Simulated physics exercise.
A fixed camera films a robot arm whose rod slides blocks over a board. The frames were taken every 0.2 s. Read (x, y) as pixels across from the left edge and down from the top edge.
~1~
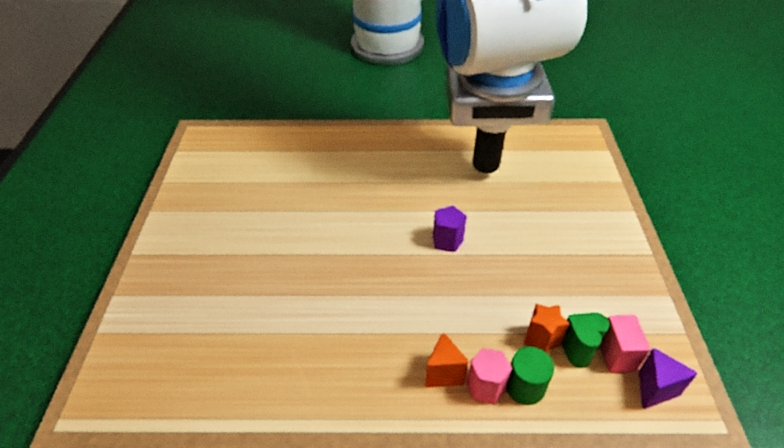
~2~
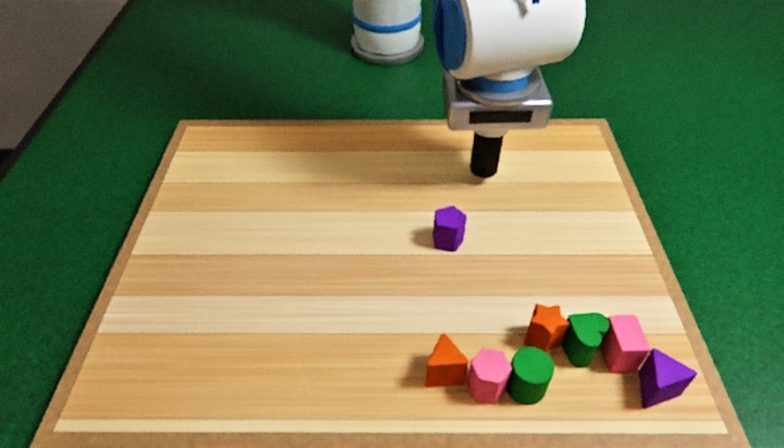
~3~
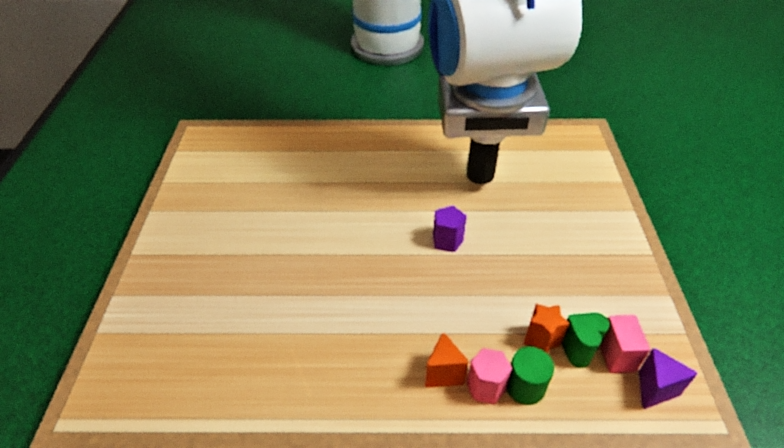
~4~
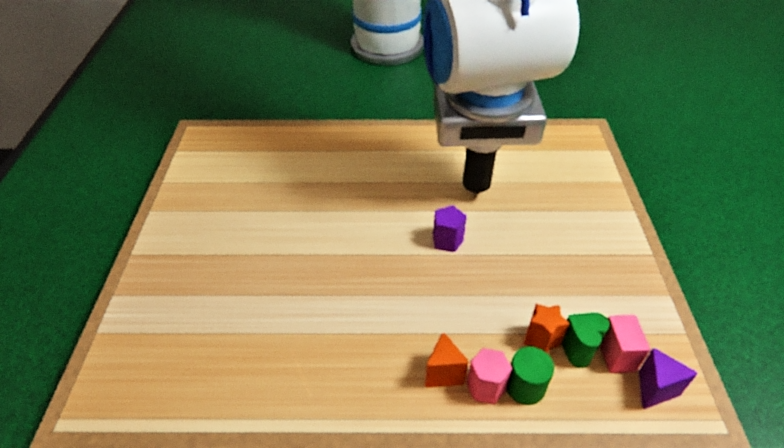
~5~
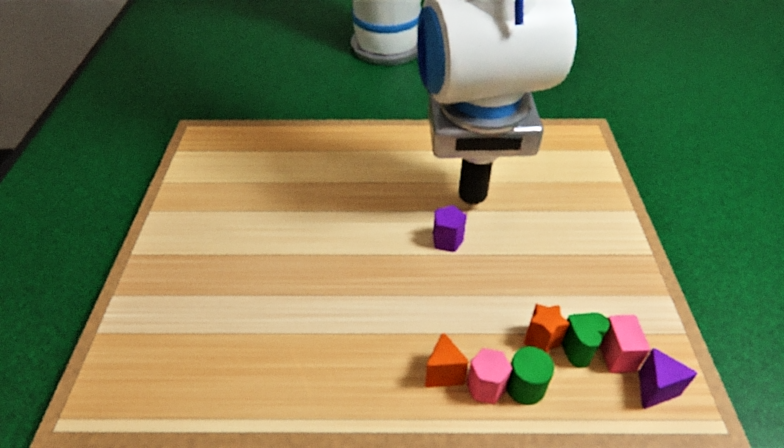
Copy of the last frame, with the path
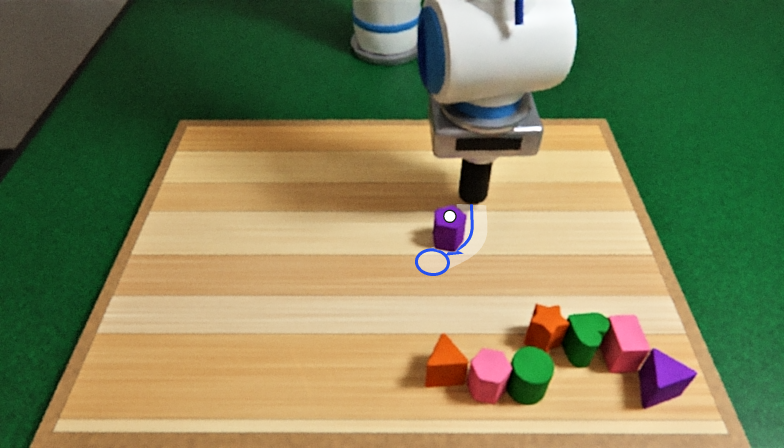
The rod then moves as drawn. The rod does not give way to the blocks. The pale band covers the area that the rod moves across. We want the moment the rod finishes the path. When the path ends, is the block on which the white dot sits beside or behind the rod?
No, it doesn't check out.
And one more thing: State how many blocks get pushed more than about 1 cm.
One block shifts.
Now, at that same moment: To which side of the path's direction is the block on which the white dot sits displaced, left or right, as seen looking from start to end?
So, looking from the first point of the path to the last, the block on which the white dot sits moves rightwards.
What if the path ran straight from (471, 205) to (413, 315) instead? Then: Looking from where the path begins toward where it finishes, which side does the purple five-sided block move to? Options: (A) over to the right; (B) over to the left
(A)
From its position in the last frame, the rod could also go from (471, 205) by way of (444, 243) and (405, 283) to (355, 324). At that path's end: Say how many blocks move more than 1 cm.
My forecast: 1.
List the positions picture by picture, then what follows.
Rod's lower end (486, 166); purple five-sided block (450, 216), in the first frame.
Rod (484, 170); blocks still, in the second frame.
Rod (480, 176); blocks still, in the third frame.
Rod (477, 185); blocks still, in the fourth frame.
Rod (473, 195); purple five-sided block (450, 216), in the fifth frame.
Drawn move, from (471, 205) via (472, 227) and (460, 248), ending at (432, 262); the dot is on the purple five-sided block.
What follows on the original path. One third of the way, rod (473, 219); nothing pushed yet.
Two thirds of the way, rod (460, 239); purple five-sided block (431, 228), turned 45° clockwise.
At the end, rod (433, 253); purple five-sided block (401, 237), turned 55° clockwise.
